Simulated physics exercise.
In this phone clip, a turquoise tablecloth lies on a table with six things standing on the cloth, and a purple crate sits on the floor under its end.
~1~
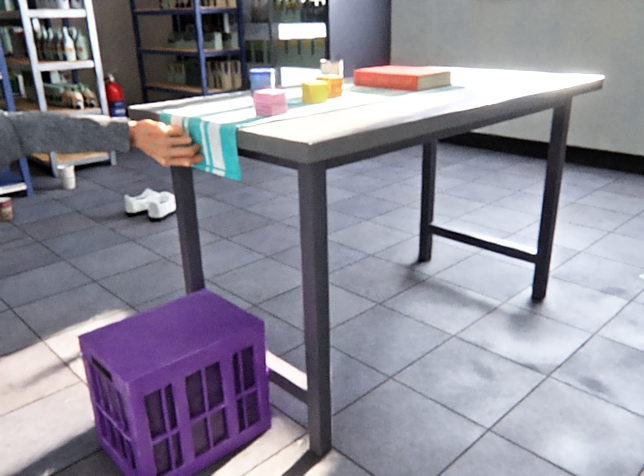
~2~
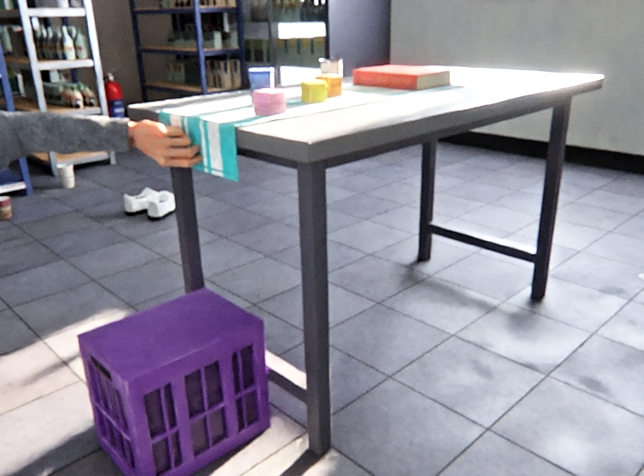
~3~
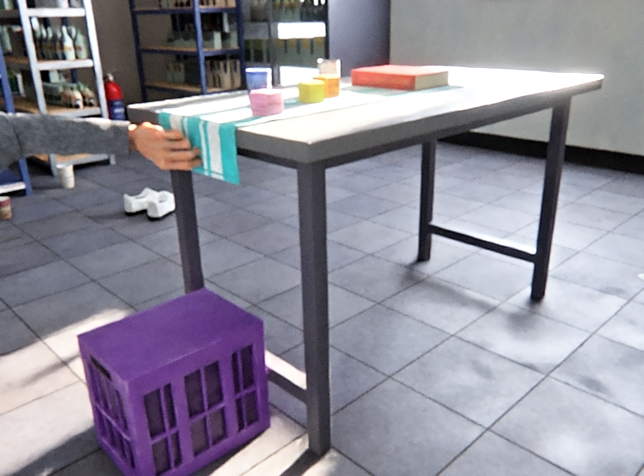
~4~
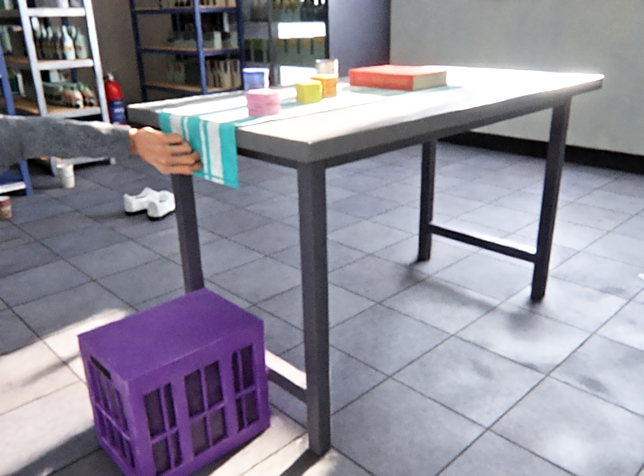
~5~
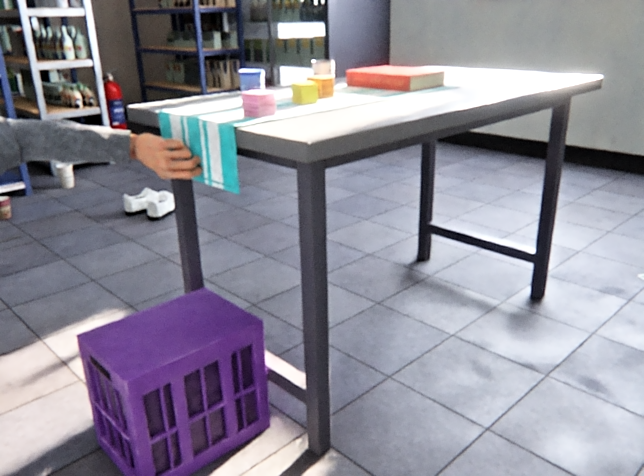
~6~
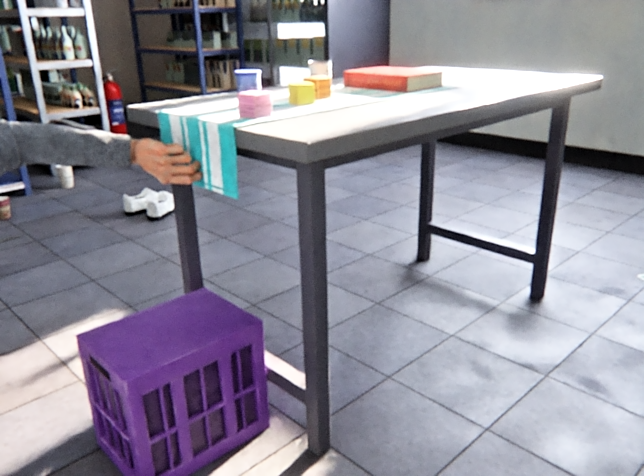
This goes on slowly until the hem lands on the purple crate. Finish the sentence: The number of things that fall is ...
The number of things that fall is three.
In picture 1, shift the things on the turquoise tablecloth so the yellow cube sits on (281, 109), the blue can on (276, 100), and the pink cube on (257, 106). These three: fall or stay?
Here's what happens: The yellow cube leaves its perch, the blue can leaves its perch, the pink cube leaves its perch.
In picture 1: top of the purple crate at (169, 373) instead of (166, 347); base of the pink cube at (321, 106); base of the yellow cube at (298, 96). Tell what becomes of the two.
The pink cube ends up off the top and the yellow cube ends up off the top.
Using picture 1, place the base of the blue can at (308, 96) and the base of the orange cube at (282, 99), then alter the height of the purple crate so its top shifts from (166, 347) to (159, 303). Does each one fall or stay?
Well, the blue can is safe, and the orange cube is safe.
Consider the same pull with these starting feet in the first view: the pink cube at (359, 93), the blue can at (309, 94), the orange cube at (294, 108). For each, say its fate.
The pink cube stays put, the blue can stays put, and the orange cube topples down.
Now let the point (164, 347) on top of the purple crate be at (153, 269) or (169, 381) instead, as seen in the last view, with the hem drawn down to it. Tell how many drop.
We'd get 1 in the first case and 4 in the second.
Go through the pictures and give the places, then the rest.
Hem (241, 180); pink cube (270, 91); blue can (262, 70); yellow cube (314, 82); orange cube (329, 76); white can (331, 61); top of the crate (166, 347), in the first frame.
Hem (238, 181); pink cube (269, 91), in the second frame.
Hem (239, 184); blue can (258, 70), in the third frame.
Hem (239, 189); yellow cube (308, 82); top of the crate (165, 346), in the fourth frame.
Hem (240, 194); orange cube (320, 77), in the fifth frame.
Hem (238, 199); pink cube (254, 93); blue can (247, 71); yellow cube (301, 83); orange cube (317, 77); white can (320, 61), in the sixth frame.
A little later, hem near (205, 267); pink cube and blue can gone.
Next, hem on the crate; pink cube, blue can and yellow cube gone.
When it is over, hem on the crate; pink cube, blue can and yellow cube gone. The answer is three.
